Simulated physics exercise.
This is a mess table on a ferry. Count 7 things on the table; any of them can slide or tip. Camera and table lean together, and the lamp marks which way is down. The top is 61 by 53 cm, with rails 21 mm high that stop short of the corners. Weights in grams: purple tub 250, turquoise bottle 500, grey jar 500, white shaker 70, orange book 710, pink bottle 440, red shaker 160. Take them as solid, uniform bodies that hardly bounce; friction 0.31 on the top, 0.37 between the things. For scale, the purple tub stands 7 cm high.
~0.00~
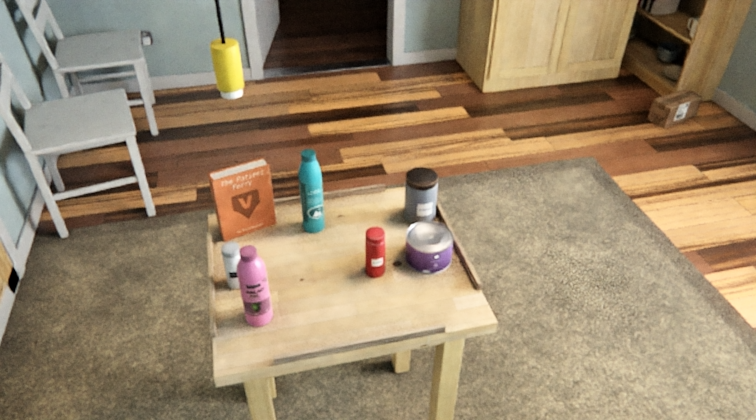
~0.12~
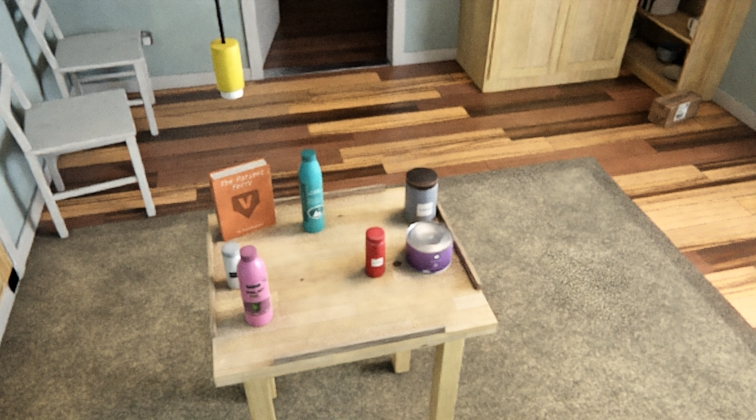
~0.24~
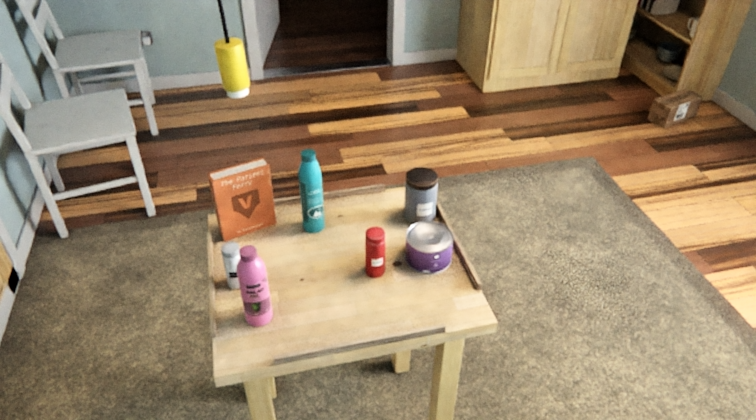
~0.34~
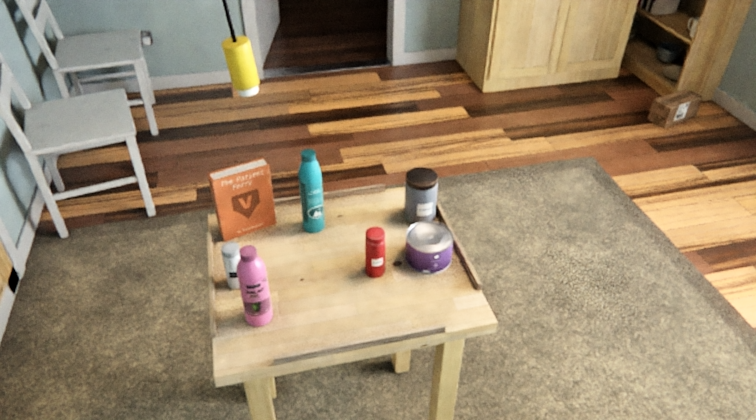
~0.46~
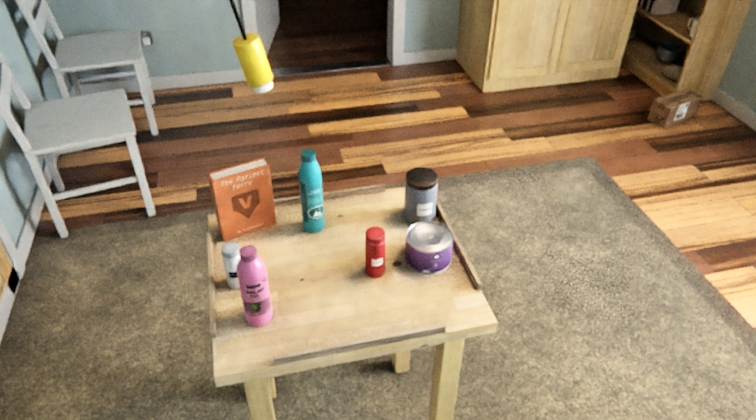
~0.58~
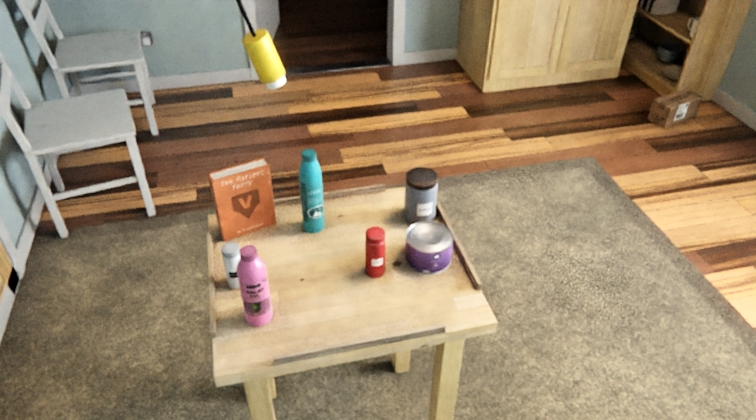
At the start, a yellow cylinder hangs almost straight down on a dark cord behind a wooden table holding an orange book, a purple tub, a grey jar, bottles and shakers. The cylinder barely shifts at first, then swings gradually rightward, slanting more, while everything on the table stays in place.
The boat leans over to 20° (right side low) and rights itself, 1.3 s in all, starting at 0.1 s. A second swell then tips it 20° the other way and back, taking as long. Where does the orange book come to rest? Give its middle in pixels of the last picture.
It ends at about (244, 200).
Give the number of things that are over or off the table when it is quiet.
In all, 1.
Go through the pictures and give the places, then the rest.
In the first picture, boat level; orange book (244, 200); purple tub (429, 247).
In the second picture, boat level; grey jar (421, 196); white shaker (234, 265).
In the third picture, heel 2°, right side down; pink bottle (254, 285); red shaker (375, 253).
In the fourth picture, heel 6°, right side down; purple tub (429, 247); turquoise bottle (311, 191).
In the fifth picture, heel 12°, right side down; grey jar (421, 196); white shaker (234, 265).
In the sixth picture, heel 17°, right side down; orange book (244, 200); pink bottle (254, 285).
By 0.88 s, heel 18°, right side down; orange book 2 cm from its spot near (250, 199); turquoise bottle rocked 21° off its seat.
By 1.08 s, heel 10°, right side down; orange book 3 cm from its spot near (256, 198); turquoise bottle on its side; grey jar rocked 5° off its seat.
By 2.18 s, heel 18°, left side down; orange book 2 cm from its spot near (250, 199); turquoise bottle on its side; white shaker 2 cm from its spot.
When it is over (3.2 s), lying over on the table, turquoise bottle; the other 6 within 5 cm of the start. In the last view, orange book near (244, 200).
